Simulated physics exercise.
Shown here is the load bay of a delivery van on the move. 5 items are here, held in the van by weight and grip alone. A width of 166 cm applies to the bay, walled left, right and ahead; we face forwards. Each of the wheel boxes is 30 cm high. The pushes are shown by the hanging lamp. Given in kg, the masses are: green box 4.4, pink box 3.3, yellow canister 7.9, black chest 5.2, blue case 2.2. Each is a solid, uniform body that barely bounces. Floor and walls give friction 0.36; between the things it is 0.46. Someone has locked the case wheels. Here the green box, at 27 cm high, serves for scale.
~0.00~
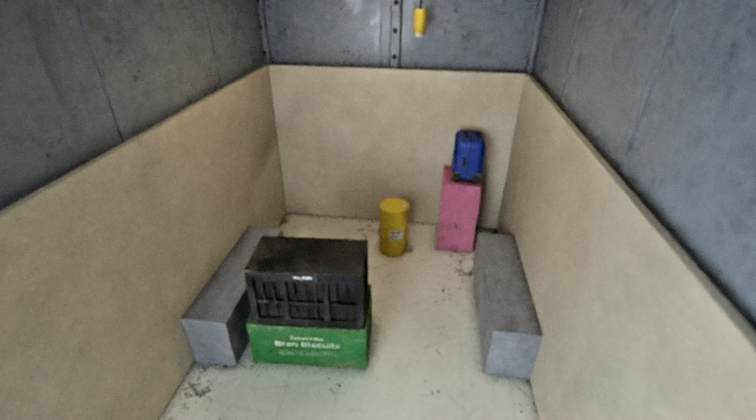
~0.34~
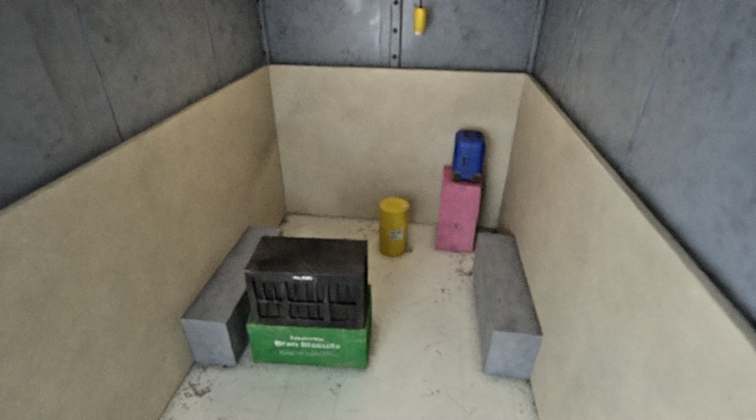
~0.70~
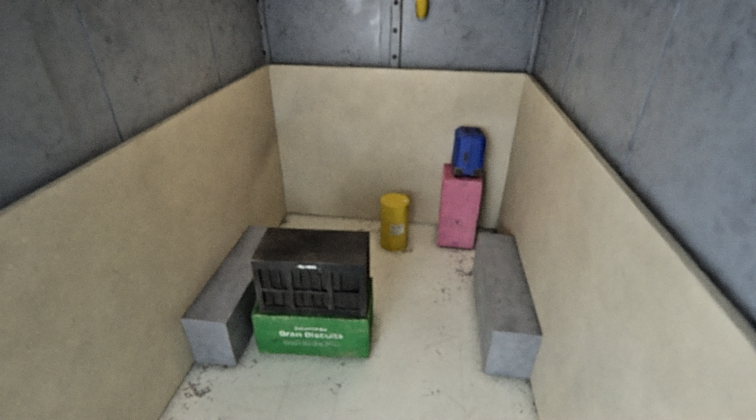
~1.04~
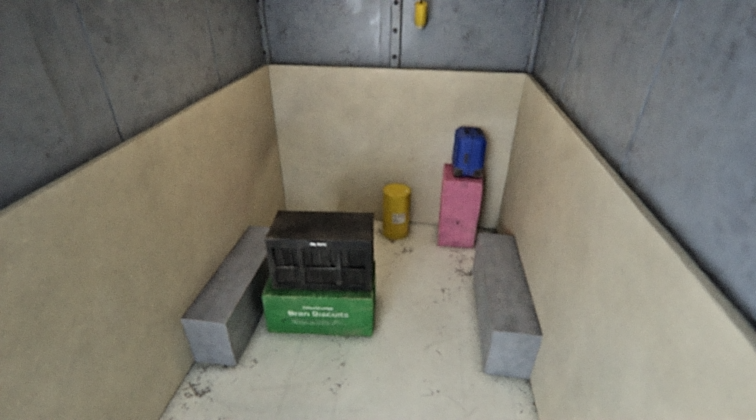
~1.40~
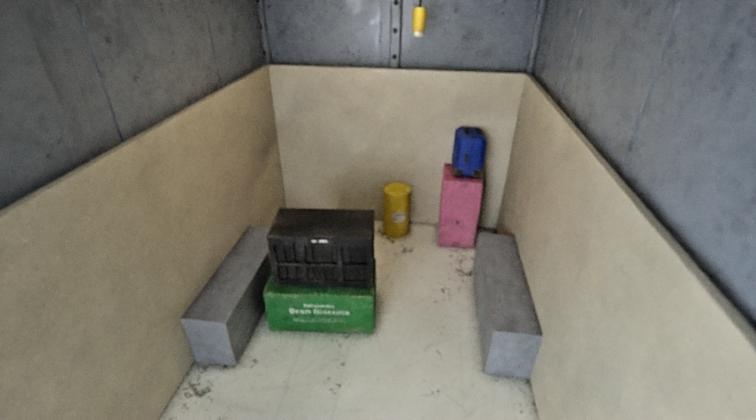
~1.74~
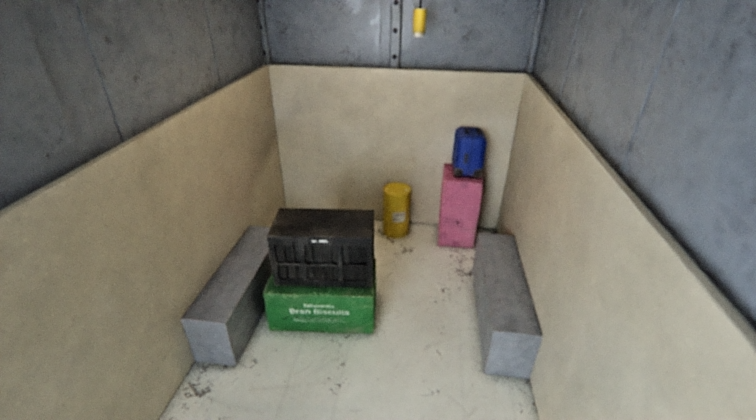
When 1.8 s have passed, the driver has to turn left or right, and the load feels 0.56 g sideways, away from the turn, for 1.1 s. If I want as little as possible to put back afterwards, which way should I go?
Go left.
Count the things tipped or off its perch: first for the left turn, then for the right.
The left turn costs 0 and the right turn costs 3.
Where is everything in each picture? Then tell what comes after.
No push; green box (314, 322); pink box (458, 209), in the first frame.
Force 0.43 g forwards; blue case (468, 155); yellow canister (393, 228), in the second frame.
Force 0.45 g forwards; blue case (468, 151) slid 6 cm; black chest (316, 271) slid 7 cm, in the third frame.
Force 0.11 g forwards; black chest (324, 250) slid 25 cm; yellow canister (396, 212) slid 21 cm, in the fourth frame.
No push; black chest (325, 247) slid 27 cm; blue case (468, 152) slid 6 cm, in the fifth frame.
No push; green box (324, 293) slid 22 cm; pink box (459, 206) slid 5 cm, in the sixth frame.
Turning left. At 2.34 s, force 0.56 g right; pink box leaning 16° near (471, 204); green box slid 24 cm near (342, 295); blue case leaning 11°.
After 2.64 s, force 0.56 g right; green box slid 42 cm near (389, 300); pink box leaning 3° near (484, 207); black chest slid 52 cm.
At rest (3.5 s), not toppled but over 15 cm from the start, green box, pink box, yellow canister, black chest and blue case. In the last view, green box near (426, 303), pink box near (486, 208).
Turning right instead, pink box, yellow canister and blue case tipped over or off its perch, 3 of 5 in all.
